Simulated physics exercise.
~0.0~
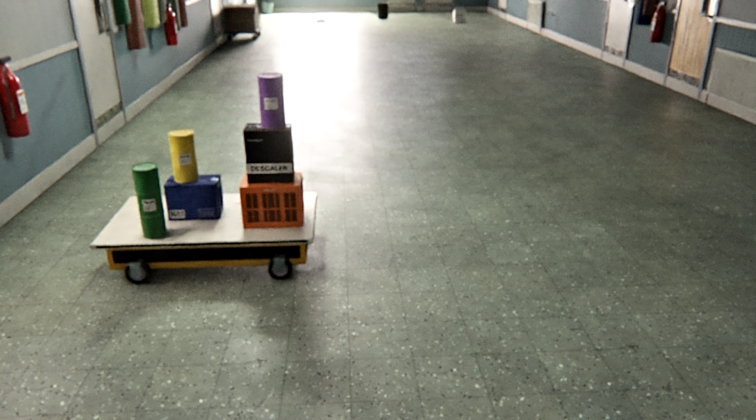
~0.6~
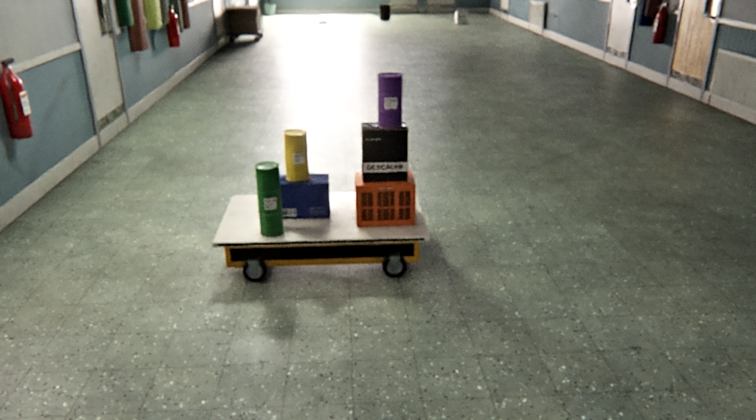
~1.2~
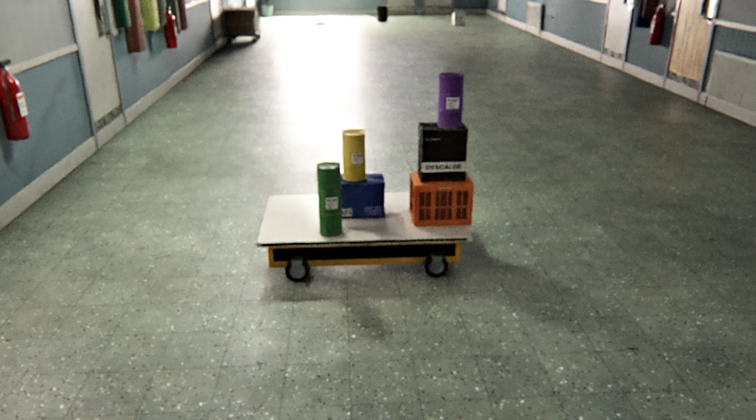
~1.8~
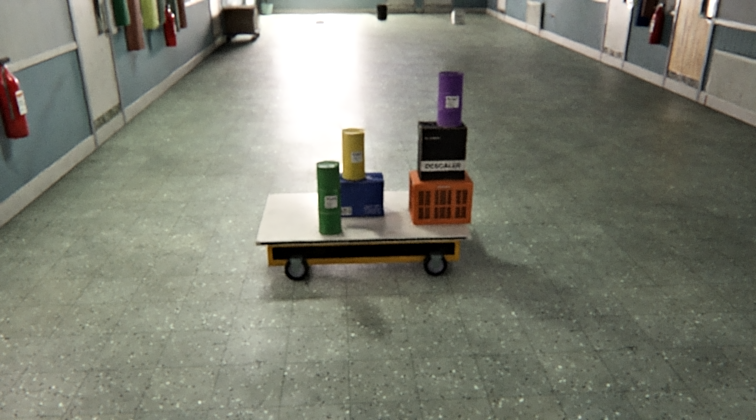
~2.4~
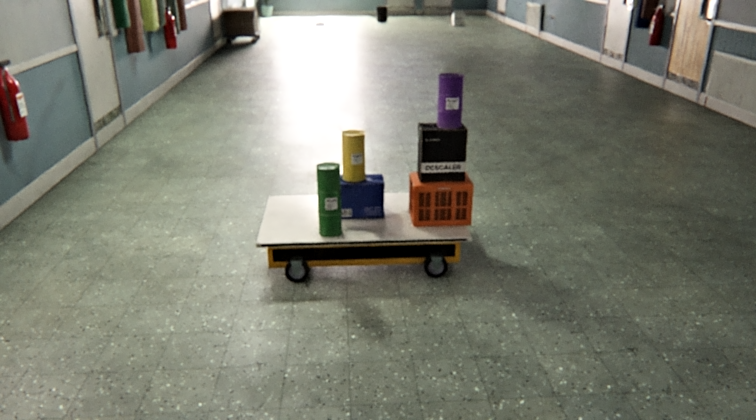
A flat cart carrying a purple canister stacked on a black box and an orange crate, with a yellow canister on a blue box and a green canister nearby, rolled right along a hallway and stopped, everything still upright.
